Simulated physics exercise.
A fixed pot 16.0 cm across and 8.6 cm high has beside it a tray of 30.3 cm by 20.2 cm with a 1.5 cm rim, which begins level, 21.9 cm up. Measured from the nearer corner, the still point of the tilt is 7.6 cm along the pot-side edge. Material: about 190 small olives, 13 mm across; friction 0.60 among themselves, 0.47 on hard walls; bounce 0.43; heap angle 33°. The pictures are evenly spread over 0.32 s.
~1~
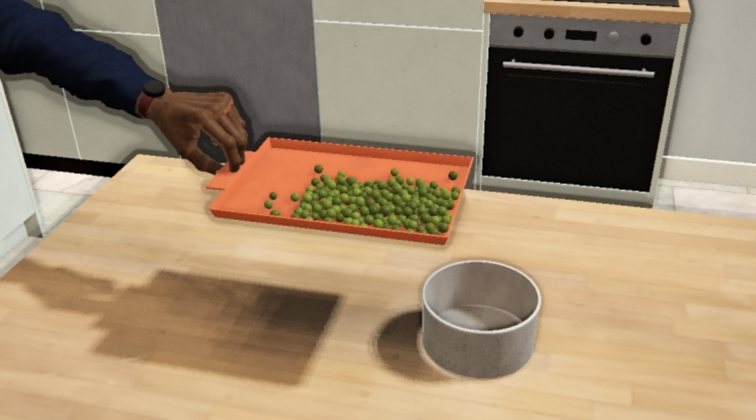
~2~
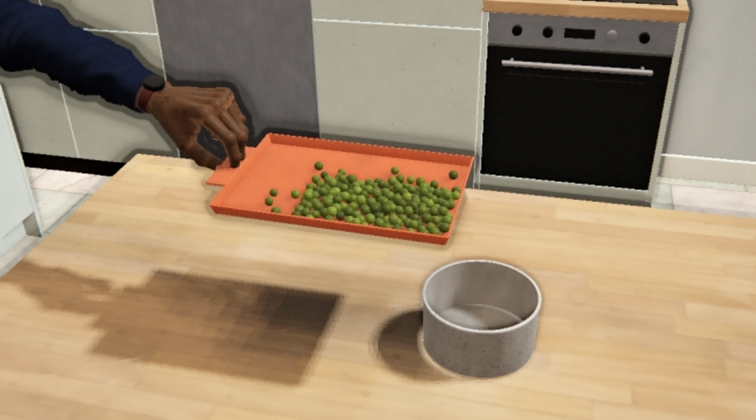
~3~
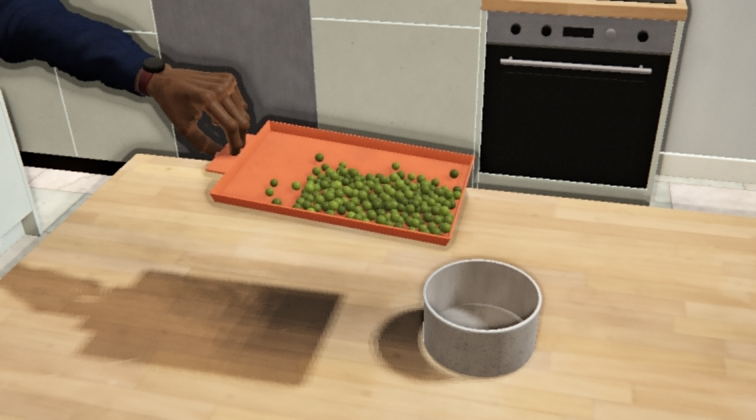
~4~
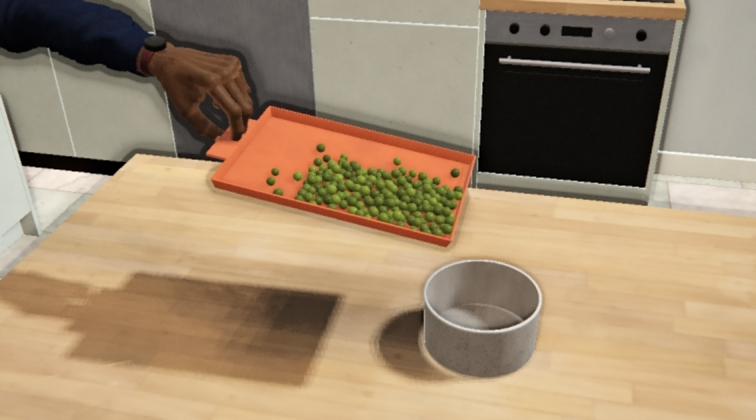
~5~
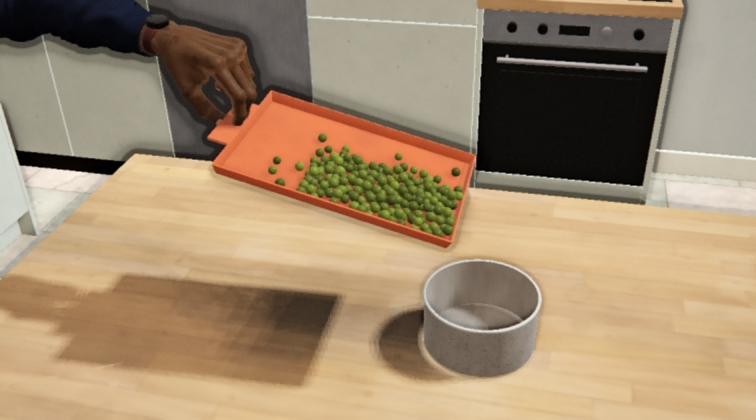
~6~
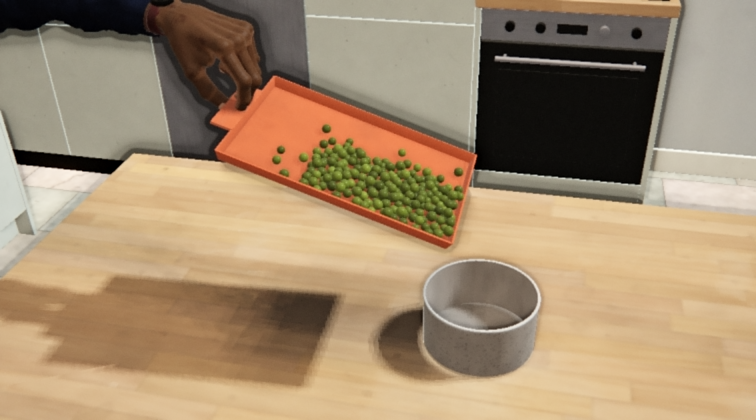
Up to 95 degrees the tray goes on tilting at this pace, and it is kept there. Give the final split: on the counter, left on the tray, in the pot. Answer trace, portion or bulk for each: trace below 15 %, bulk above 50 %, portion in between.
Counter: Portion. Left on the tray: Trace. Pot: Bulk.
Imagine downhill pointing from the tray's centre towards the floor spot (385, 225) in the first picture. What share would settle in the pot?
The share comes to about 20 in a hundred.
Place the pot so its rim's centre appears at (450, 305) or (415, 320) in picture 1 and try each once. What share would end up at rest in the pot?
First try around 50 %, second around 10 %.
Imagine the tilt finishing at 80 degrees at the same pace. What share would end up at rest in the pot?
Around 70 %, I reckon.
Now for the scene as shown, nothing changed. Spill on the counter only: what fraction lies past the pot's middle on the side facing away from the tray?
It comes to near 90 percent.
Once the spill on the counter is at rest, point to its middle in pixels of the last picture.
Look close to (537, 393) in the last picture.
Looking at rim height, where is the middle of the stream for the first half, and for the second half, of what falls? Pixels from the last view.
Around (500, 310), then around (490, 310).
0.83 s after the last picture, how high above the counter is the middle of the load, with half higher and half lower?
Some 26 cm.
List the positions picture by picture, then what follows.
In the first frame, tray tilt 0 degrees, front corners at (214, 207) and (444, 235); middle of the pieces at (382, 203); pot at (481, 294).
In the second frame, tray tilt 1 degrees, front corners at (214, 203) and (445, 235); middle of the pieces at (382, 202).
In the third frame, tray tilt 5 degrees, front corners at (214, 191) and (447, 236), lowest corner right front; middle of the pieces at (384, 198).
In the fourth frame, tray tilt 10 degrees, front corners at (216, 178) and (448, 237), lowest corner right front; middle of the pieces at (385, 194).
In the fifth frame, tray tilt 14 degrees, front corners at (217, 163) and (449, 239), lowest corner right front; middle of the pieces at (386, 190).
In the sixth frame, tray tilt 19 degrees, front corners at (220, 149) and (450, 240), lowest corner right front; middle of the pieces at (388, 186); pot at (481, 293).
Then, 0.50 s after the last picture, tilt 55 degrees; the tray holds 95 %, the pot 0 %.
Then, 0.83 s after the last picture, tilt 79 degrees; the tray holds 70 %, the pot 25 %.
Then, 1.26 s after the last picture, tilt 95 degrees; the tray holds 5 %, the pot 60 %.
In the end, counter 30 %, tray 0 %, pot 70 %.
